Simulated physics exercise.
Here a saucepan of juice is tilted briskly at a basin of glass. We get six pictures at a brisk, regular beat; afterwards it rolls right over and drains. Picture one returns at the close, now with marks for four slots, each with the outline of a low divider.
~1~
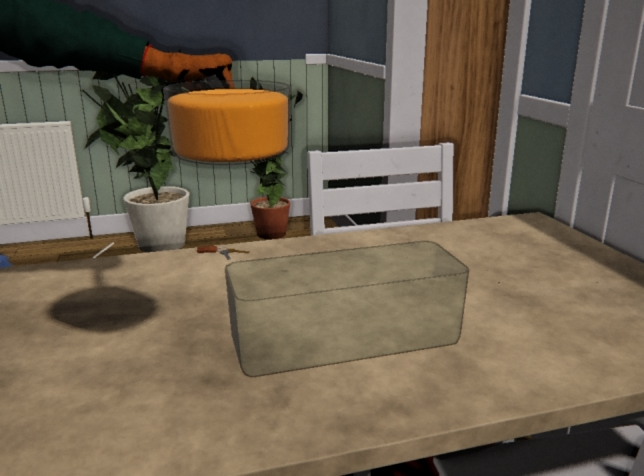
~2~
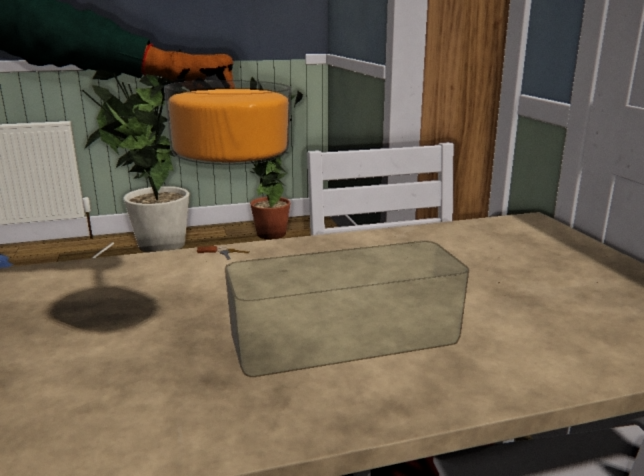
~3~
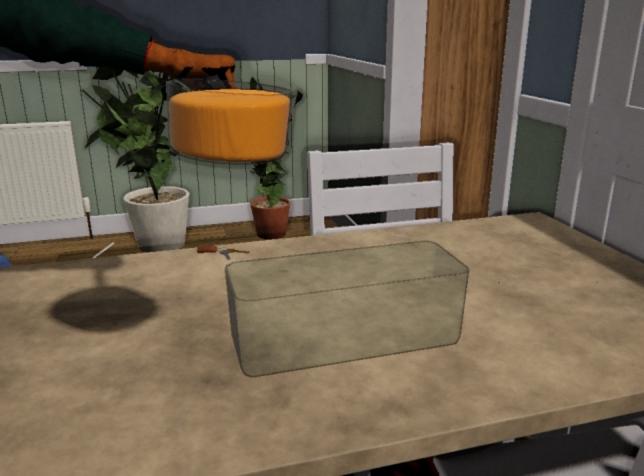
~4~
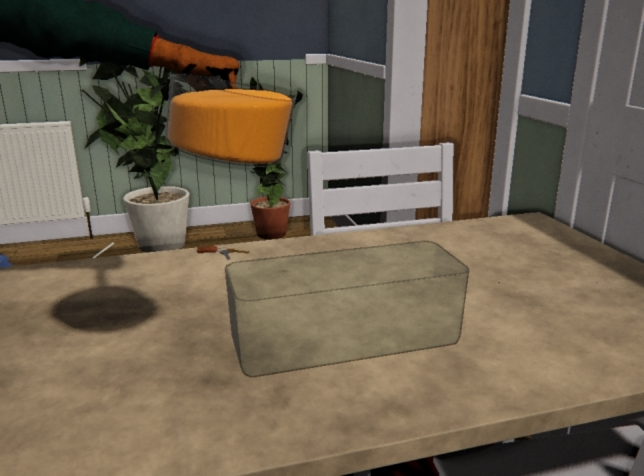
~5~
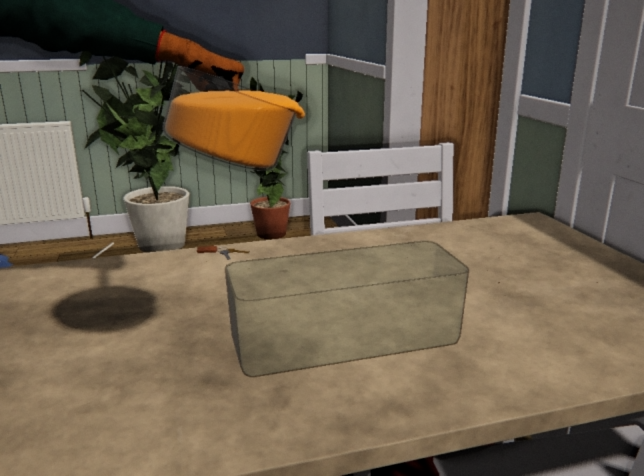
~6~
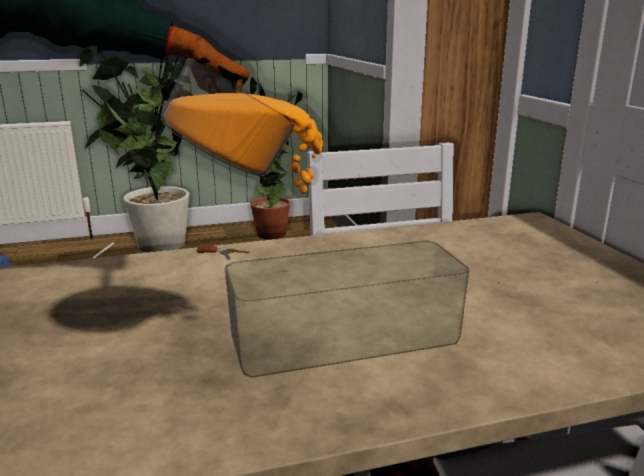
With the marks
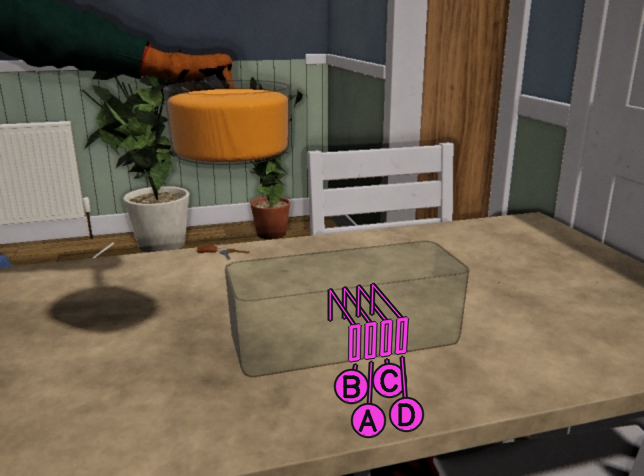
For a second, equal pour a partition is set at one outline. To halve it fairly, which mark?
The answer is place A.
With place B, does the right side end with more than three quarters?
No, it does not.
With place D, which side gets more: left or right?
The left one.
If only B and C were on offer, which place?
Here it is place B.
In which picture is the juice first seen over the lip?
Picture 5.
In magenta, A at (371, 362); B at (355, 365); C at (386, 360); D at (402, 357).
With A, about 50 % ends left of the wall and 48 % right of it.
With B, about 35 % ends left of the wall and 63 % right of it.
With C, about 74 % ends left of the wall and 24 % right of it.
With D, about 94 % ends left of the wall and 3 % right of it.
